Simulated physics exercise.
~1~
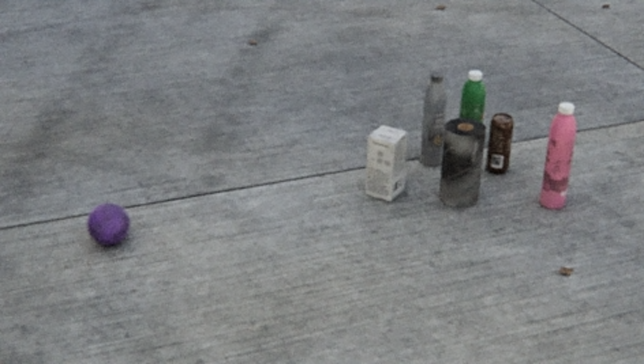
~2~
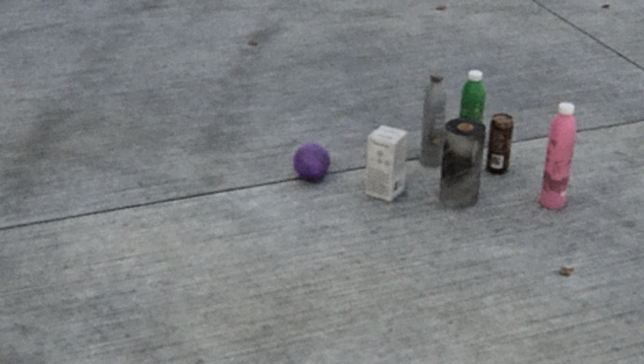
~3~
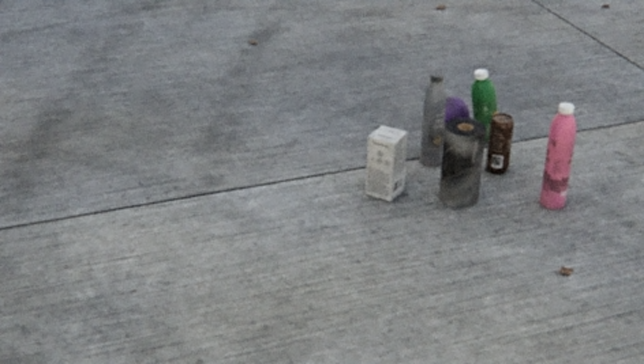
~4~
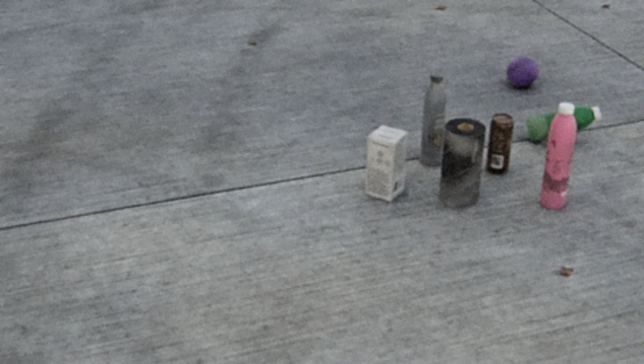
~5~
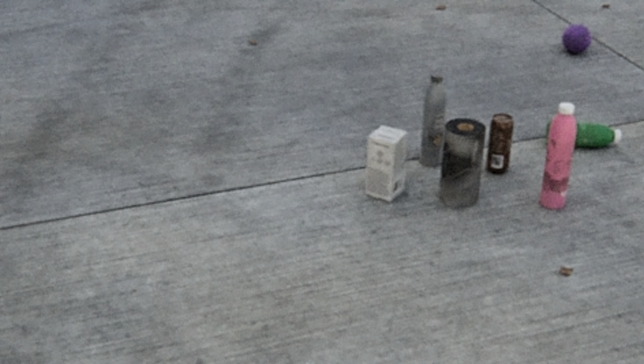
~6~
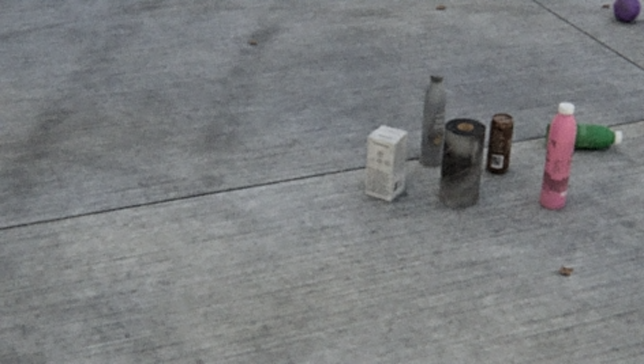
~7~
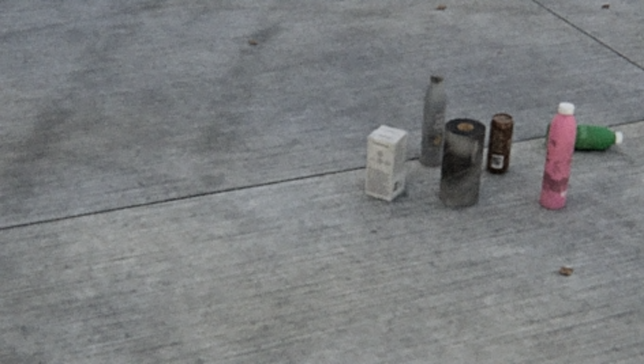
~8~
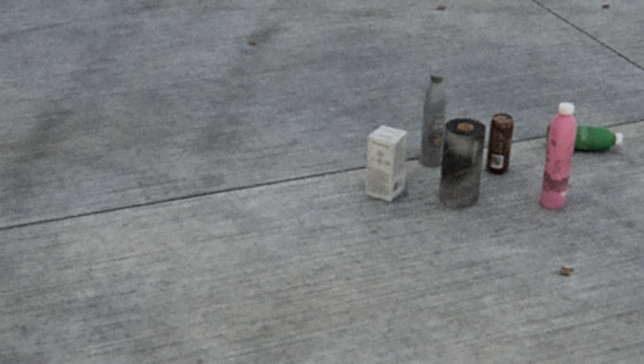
On a grey concrete floor, a purple ball rolled in from the left, passed behind the white carton and grey bottle, and knocked over the green bottle before rolling out of sight at the upper right, leaving the other five things standing.
